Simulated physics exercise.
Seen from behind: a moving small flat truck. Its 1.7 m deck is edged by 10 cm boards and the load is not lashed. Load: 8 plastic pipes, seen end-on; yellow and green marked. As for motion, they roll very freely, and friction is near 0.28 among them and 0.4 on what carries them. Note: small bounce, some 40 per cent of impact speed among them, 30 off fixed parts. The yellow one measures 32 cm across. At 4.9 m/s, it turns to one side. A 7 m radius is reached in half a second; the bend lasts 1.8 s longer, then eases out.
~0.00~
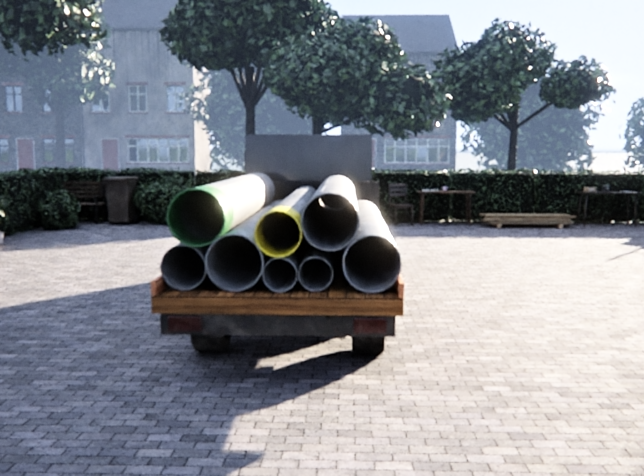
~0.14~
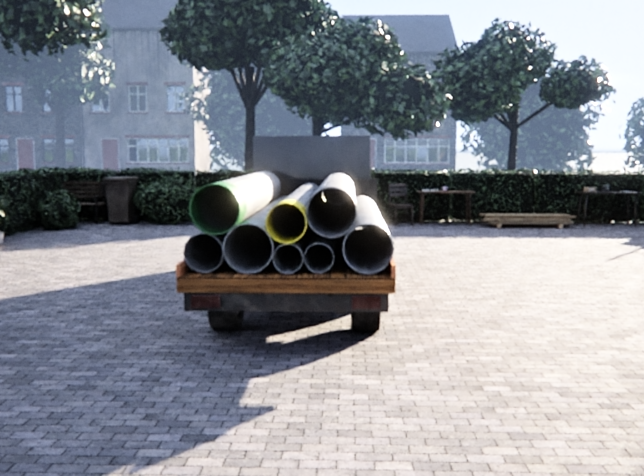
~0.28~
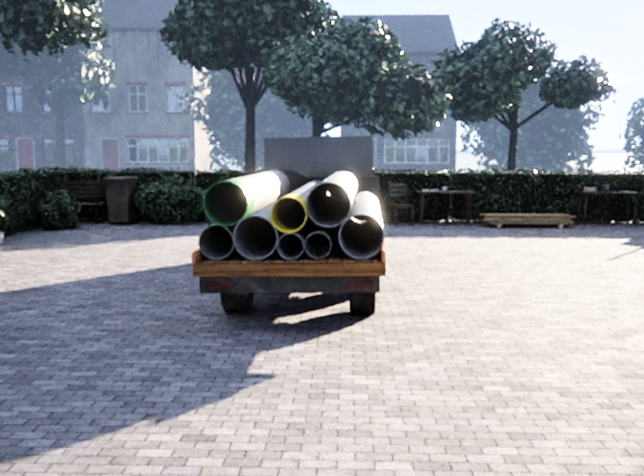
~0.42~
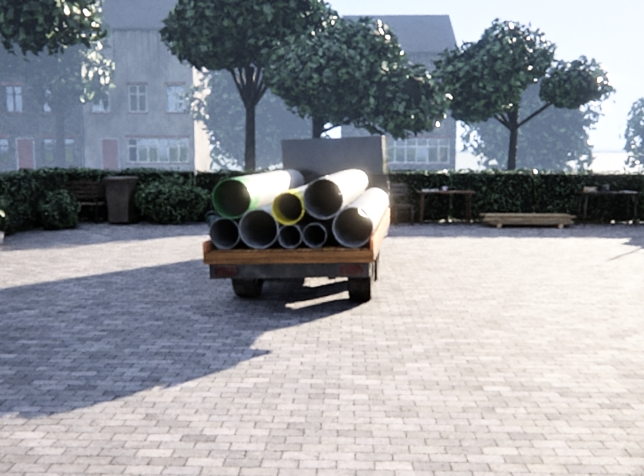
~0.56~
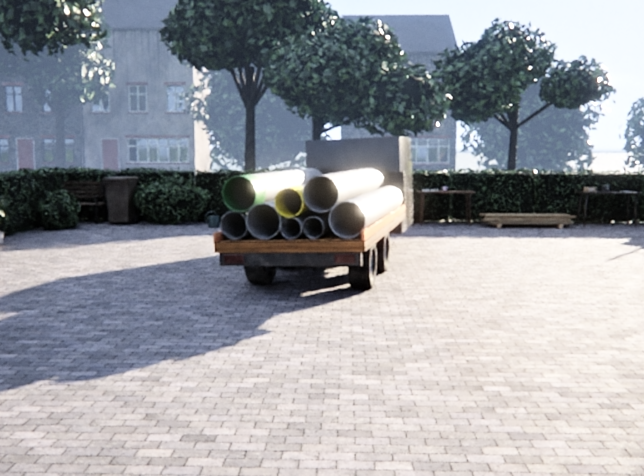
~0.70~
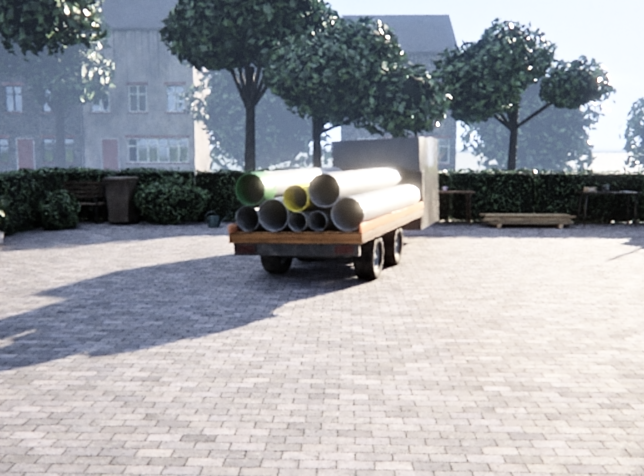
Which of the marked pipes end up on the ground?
Result - yellow stays where it is; green is lost over the side.
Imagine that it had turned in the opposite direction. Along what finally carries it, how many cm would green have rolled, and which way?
Roughly 5 cm right.
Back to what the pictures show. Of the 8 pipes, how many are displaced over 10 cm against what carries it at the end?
Count: 1.
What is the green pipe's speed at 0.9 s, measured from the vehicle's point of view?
About 0.6 m/s.
By 0.9 s, yellow is up on others, 85 cm from the left edge; green is up on others, 15 cm from the left edge, rolling left; 0 off so far.
By 1.0 s, green is up on others, 10 cm from the left edge, rolling left; as before, yellow; 0 off so far.
By 1.1 s, green is up on others, 5 cm from the left edge, rolling left; as before, yellow; 0 off so far.
By 1.3 s, green is over the left board and falling; as before, yellow; 1 off so far.
Finally (2.8 s), yellow is up on others, 85 cm from the left edge; green is over the left board and gone; 1 off so far.
